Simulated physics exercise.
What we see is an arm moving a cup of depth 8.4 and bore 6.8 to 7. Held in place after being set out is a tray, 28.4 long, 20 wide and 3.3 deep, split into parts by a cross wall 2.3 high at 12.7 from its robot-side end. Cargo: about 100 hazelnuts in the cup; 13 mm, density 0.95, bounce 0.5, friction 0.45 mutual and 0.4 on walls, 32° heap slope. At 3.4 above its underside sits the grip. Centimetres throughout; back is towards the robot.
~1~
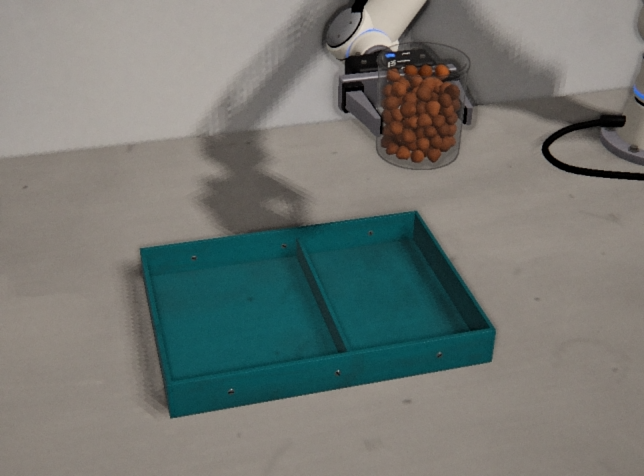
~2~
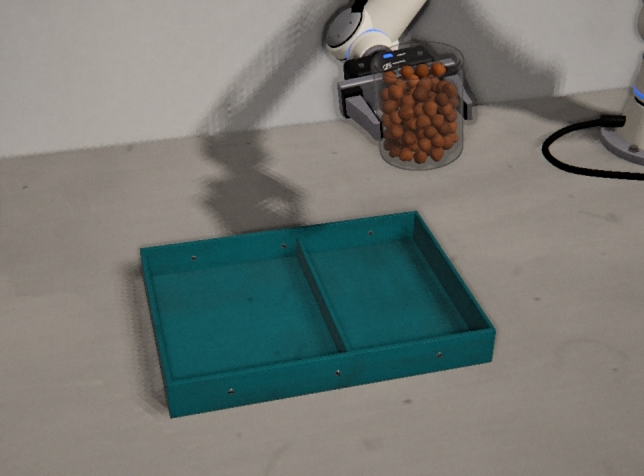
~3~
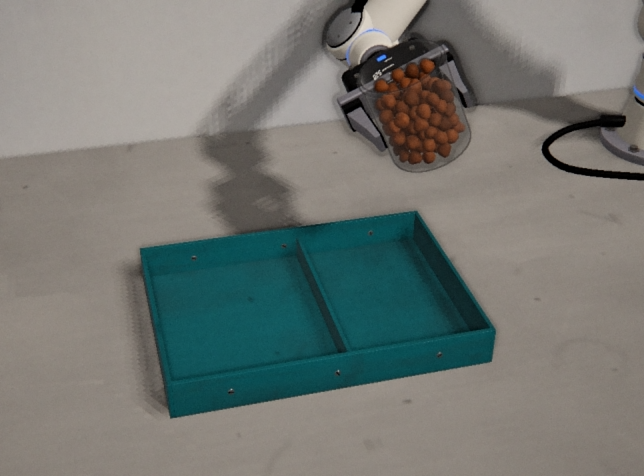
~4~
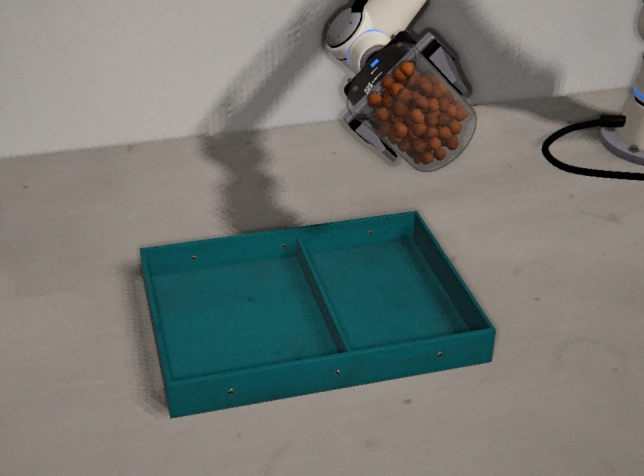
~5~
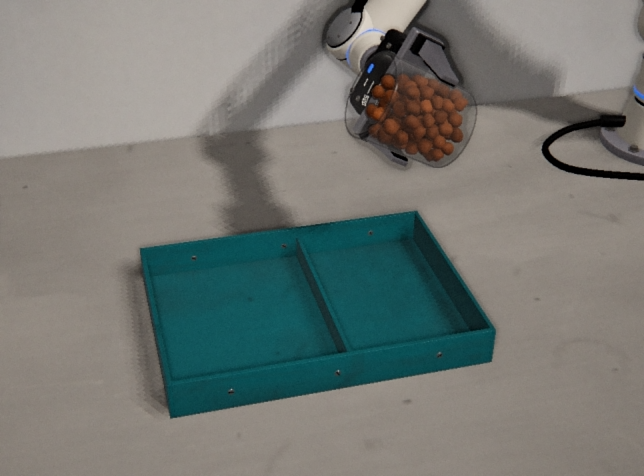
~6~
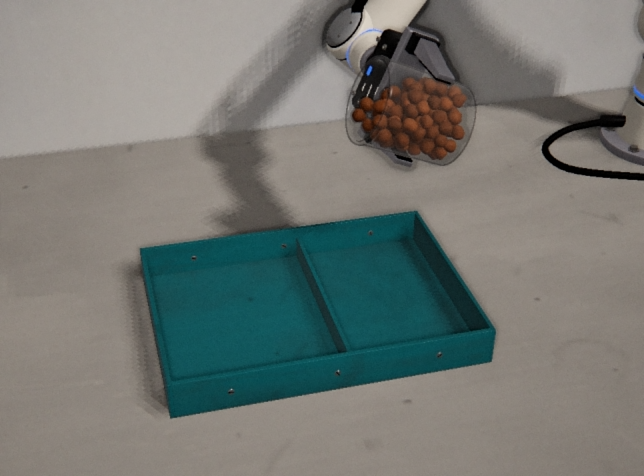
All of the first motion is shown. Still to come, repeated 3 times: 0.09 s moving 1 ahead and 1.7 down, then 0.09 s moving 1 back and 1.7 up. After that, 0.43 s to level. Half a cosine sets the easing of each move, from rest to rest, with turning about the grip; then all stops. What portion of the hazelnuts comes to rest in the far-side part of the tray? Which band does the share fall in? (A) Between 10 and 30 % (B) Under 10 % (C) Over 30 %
Under 10 % (B).
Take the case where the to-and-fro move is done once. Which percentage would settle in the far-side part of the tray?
0 per cent or so.
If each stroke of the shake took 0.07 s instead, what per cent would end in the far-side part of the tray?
Estimate: Near 5 per cent.
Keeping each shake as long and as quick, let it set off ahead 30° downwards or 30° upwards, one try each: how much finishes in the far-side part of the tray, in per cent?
Roughly 5 per cent, then 20 per cent.
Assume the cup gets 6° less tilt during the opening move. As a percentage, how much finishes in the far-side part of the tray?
Estimate: Close to 0 in a hundred.
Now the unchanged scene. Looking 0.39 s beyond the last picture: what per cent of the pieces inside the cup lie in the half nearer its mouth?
Around 40 percent.
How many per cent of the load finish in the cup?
100 percent.
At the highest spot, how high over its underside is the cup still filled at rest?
I'd say near 8.5 cm from the bottom.
Then, 0.39 s on, tilted 67° forward, highest piece 22 above the table; 103 in the cup.
Then, 0.78 s on, tilted 28° forward, highest piece 24 above the table; 103 in the cup.
Then, 1.17 s on, level, highest piece 25 above the table; 103 in the cup.
Then, 2.22 s on, level, highest piece 25 above the table; 103 in the cup.
In the end, 103 in the cup. That is 0 % in the far-side part of the tray.
